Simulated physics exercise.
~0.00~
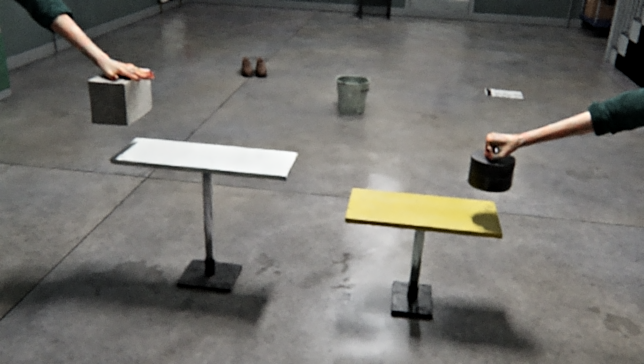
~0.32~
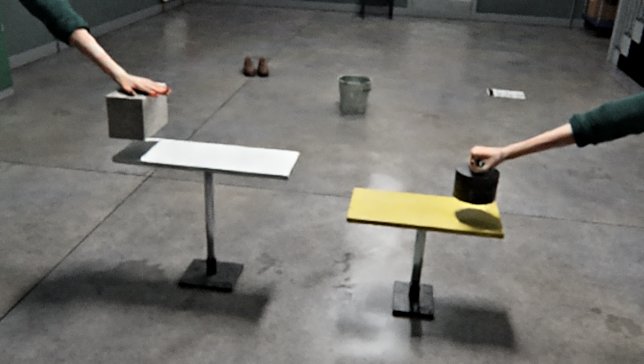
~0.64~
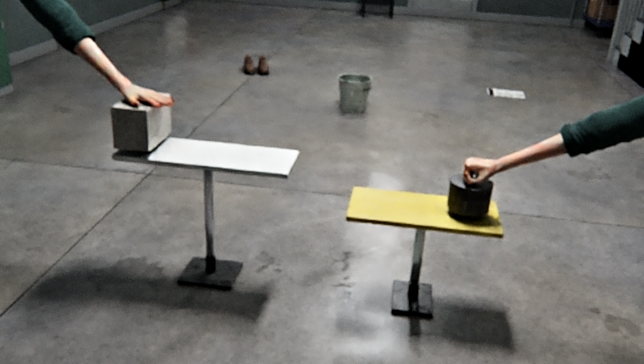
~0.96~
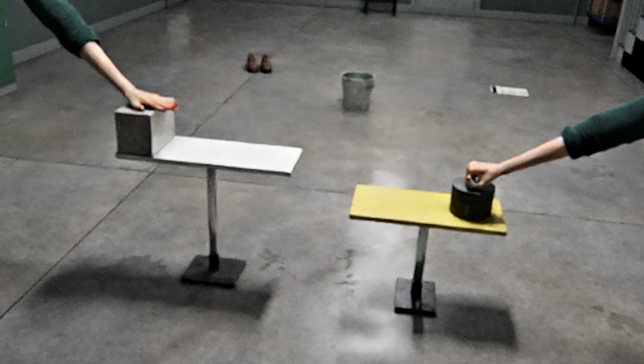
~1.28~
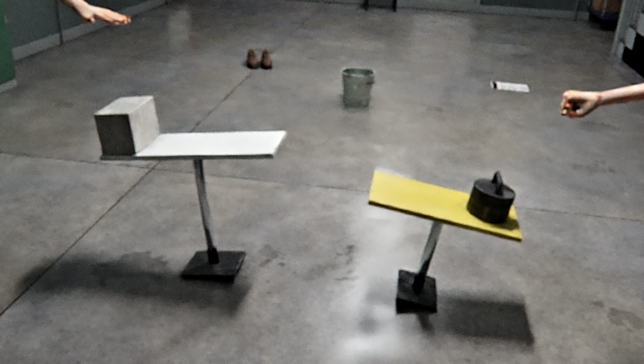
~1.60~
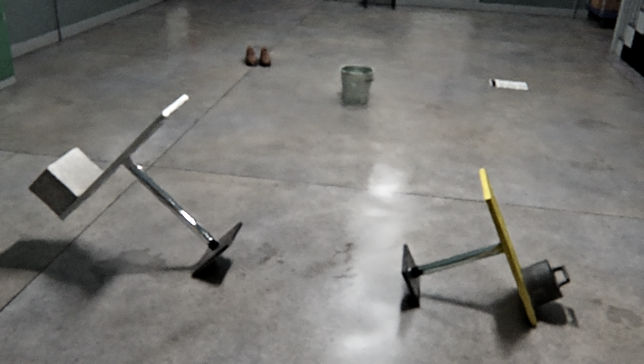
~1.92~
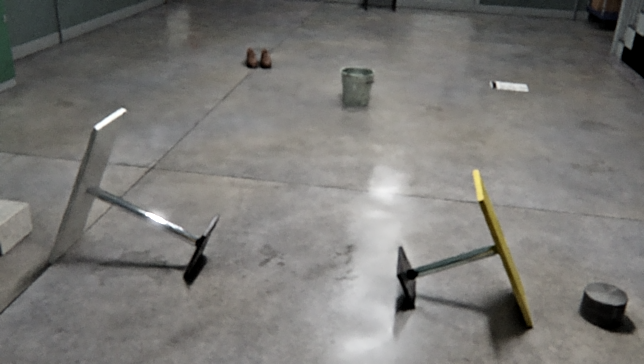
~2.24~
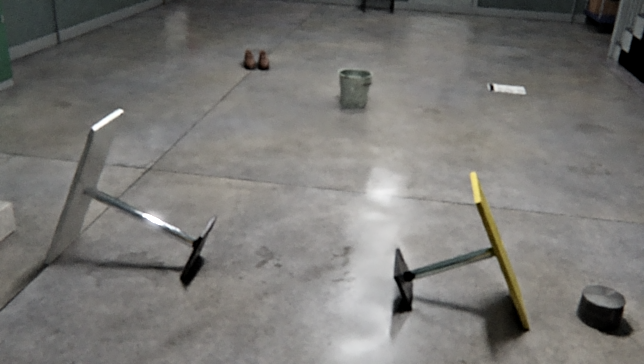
Two hands lower a grey slab onto the left end of a white side table and a dark round object onto the right end of a yellow one, then let go; both tables tip outward and topple, shedding their loads onto the floor.
